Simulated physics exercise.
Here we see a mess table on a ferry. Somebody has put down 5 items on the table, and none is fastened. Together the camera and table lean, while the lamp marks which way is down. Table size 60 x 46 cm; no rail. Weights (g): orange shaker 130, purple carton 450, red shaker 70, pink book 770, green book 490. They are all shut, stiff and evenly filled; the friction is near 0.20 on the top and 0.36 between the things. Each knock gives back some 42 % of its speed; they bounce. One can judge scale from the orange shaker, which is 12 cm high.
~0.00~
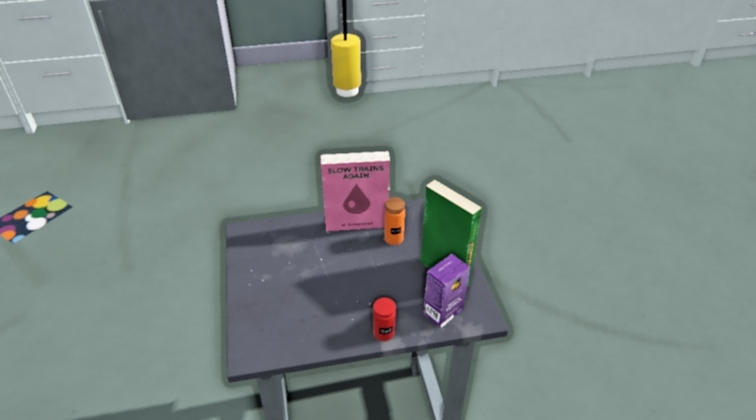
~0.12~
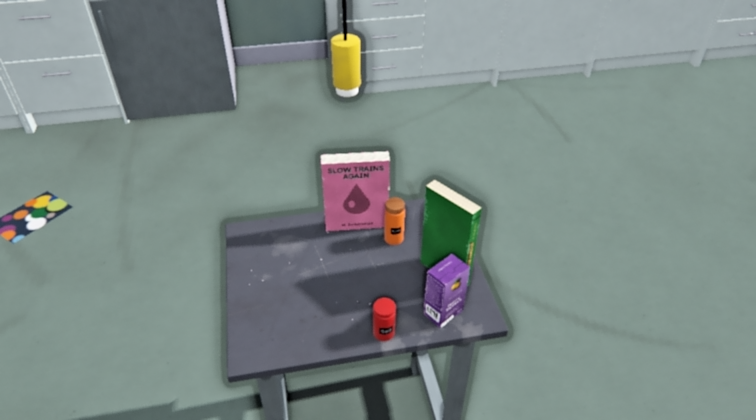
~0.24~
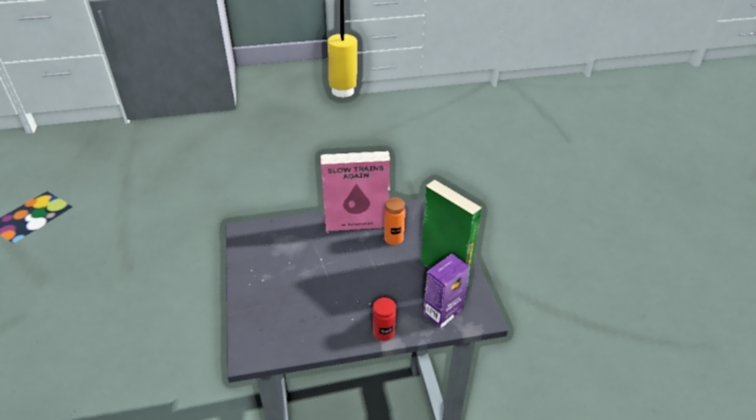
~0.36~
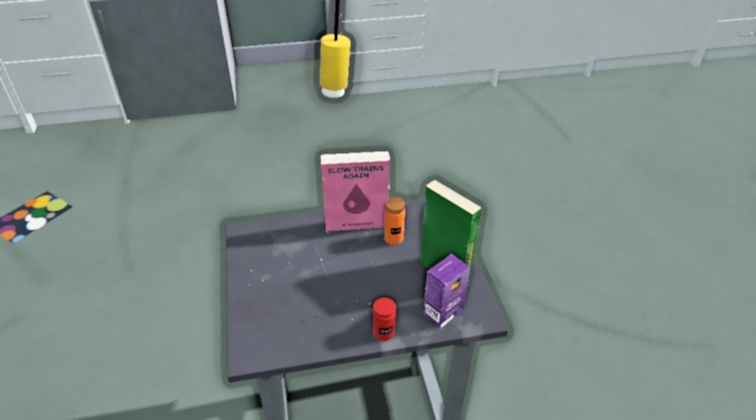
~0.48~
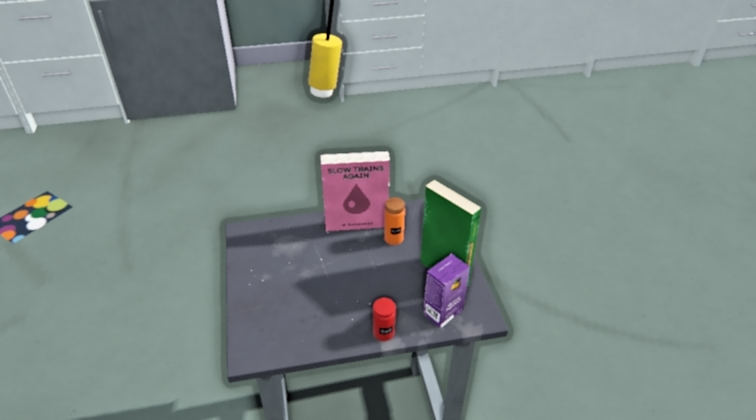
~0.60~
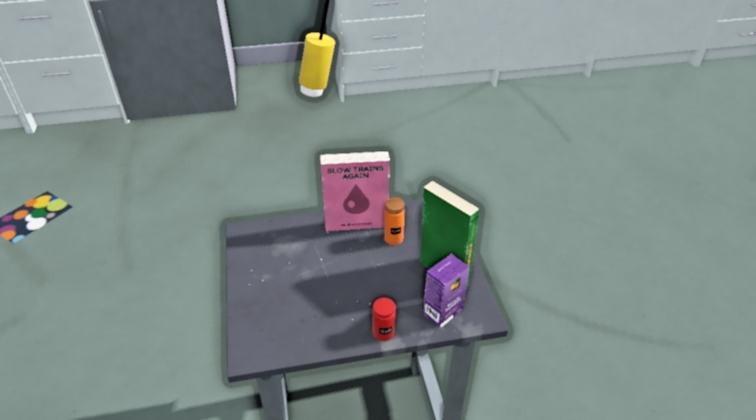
A yellow lamp on a dark cord hangs beyond a grey table in a ferry's mess, seen from above. On the table, a pink book stands at the back beside an orange shaker, with a green book and purple carton at right and a red shaker near the front. The lamp hangs still at first, then swings slowly left, its cord slanting, while the items and the view stay unchanged.
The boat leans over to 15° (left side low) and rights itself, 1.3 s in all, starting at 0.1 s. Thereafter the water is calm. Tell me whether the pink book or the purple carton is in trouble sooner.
Sooner in trouble is the latter of the two.
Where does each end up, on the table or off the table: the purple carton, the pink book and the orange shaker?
When everything stops, the purple carton is out of bounds, the pink book is still in bounds, and the orange shaker is still in bounds.
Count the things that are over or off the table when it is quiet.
The count comes out at 2.
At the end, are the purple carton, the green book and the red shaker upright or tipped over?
In the last frame the purple carton does not stay up, the green book does not stay up and the red shaker remains up.
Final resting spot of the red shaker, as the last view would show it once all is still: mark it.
You'll see it about at (342, 325) in the last picture.
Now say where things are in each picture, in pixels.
In the first picture, boat level; pink book (356, 193); purple carton (446, 291).
In the second picture, boat level; green book (449, 237); orange shaker (394, 222).
In the third picture, boat heeled 2°, left side down; red shaker (384, 320); green book (449, 237).
In the fourth picture, boat heeled 5°, left side down; orange shaker (394, 222); red shaker (384, 320).
In the fifth picture, boat heeled 9°, left side down; green book (448, 237); orange shaker (394, 222).
In the sixth picture, boat heeled 13°, left side down; pink book (356, 193); purple carton (446, 291).
By 1.10 s, boat heeled 7°, left side down; purple carton 15 cm from its spot near (392, 322); pink book 6 cm from its spot near (332, 196); green book rocked 65° off its seat.
By 1.50 s, boat level; purple carton now off the table; pink book 7 cm from its spot near (328, 196); green book on its side.
When it is over (1.9 s), off the table, purple carton; lying over on the table, green book; not toppled but over 5 cm from the start, orange shaker, red shaker and pink book. End places, in pixels of the last picture, pink book near (328, 196). Pink book was never lost; purple carton went at 1.20 s.
